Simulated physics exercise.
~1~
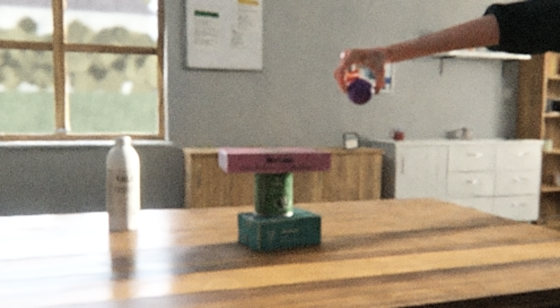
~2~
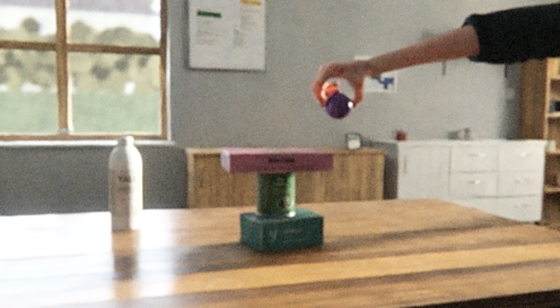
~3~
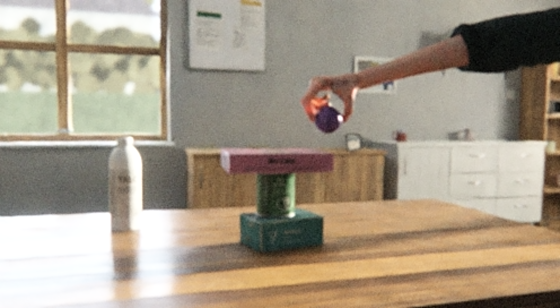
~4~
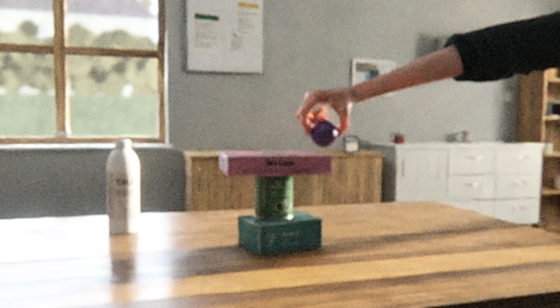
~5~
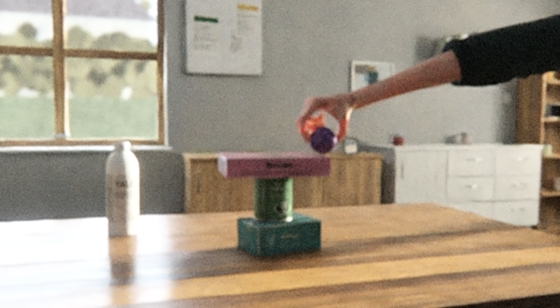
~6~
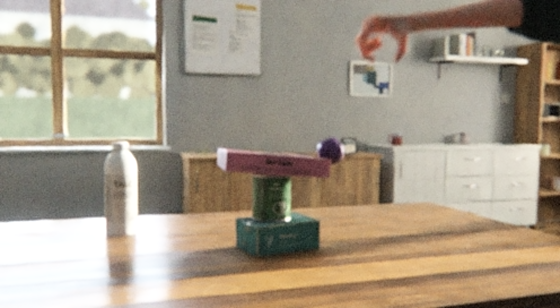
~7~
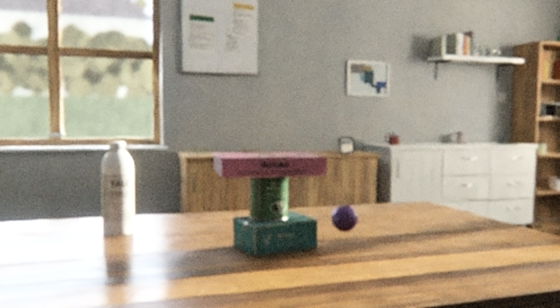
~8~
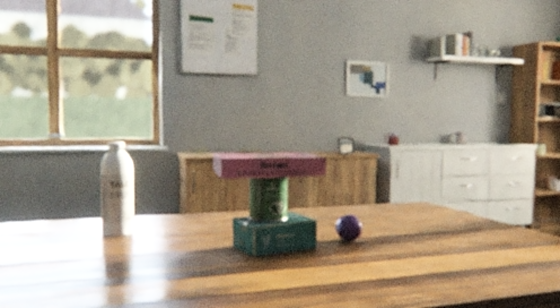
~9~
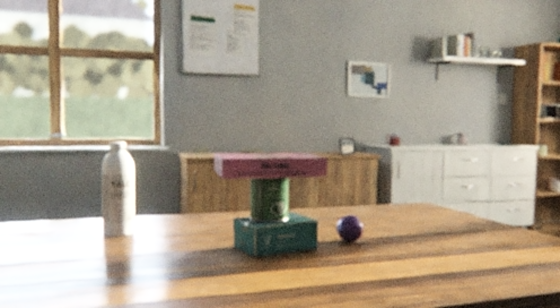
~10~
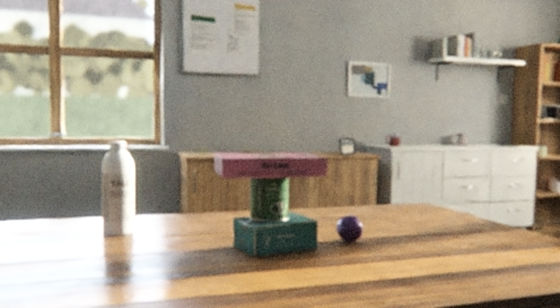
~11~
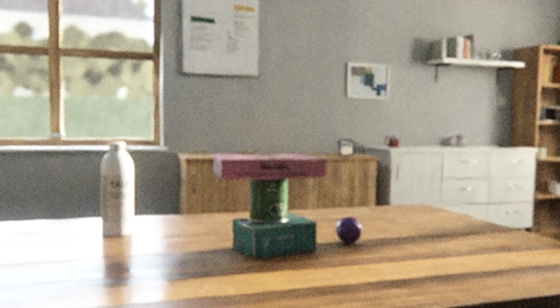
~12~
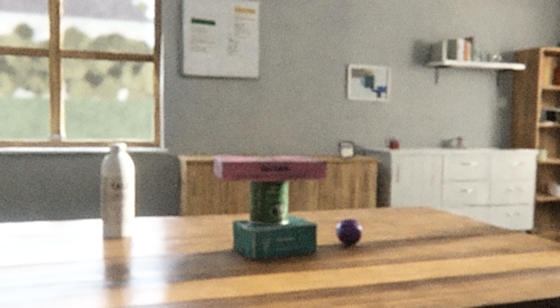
A purple ball is lowered by a hand onto the right end of a pink box stacked on a green can and a turquoise box; when released, it tips the pink box slightly, drops off the right side and comes to rest on the table, while the stack stays standing.
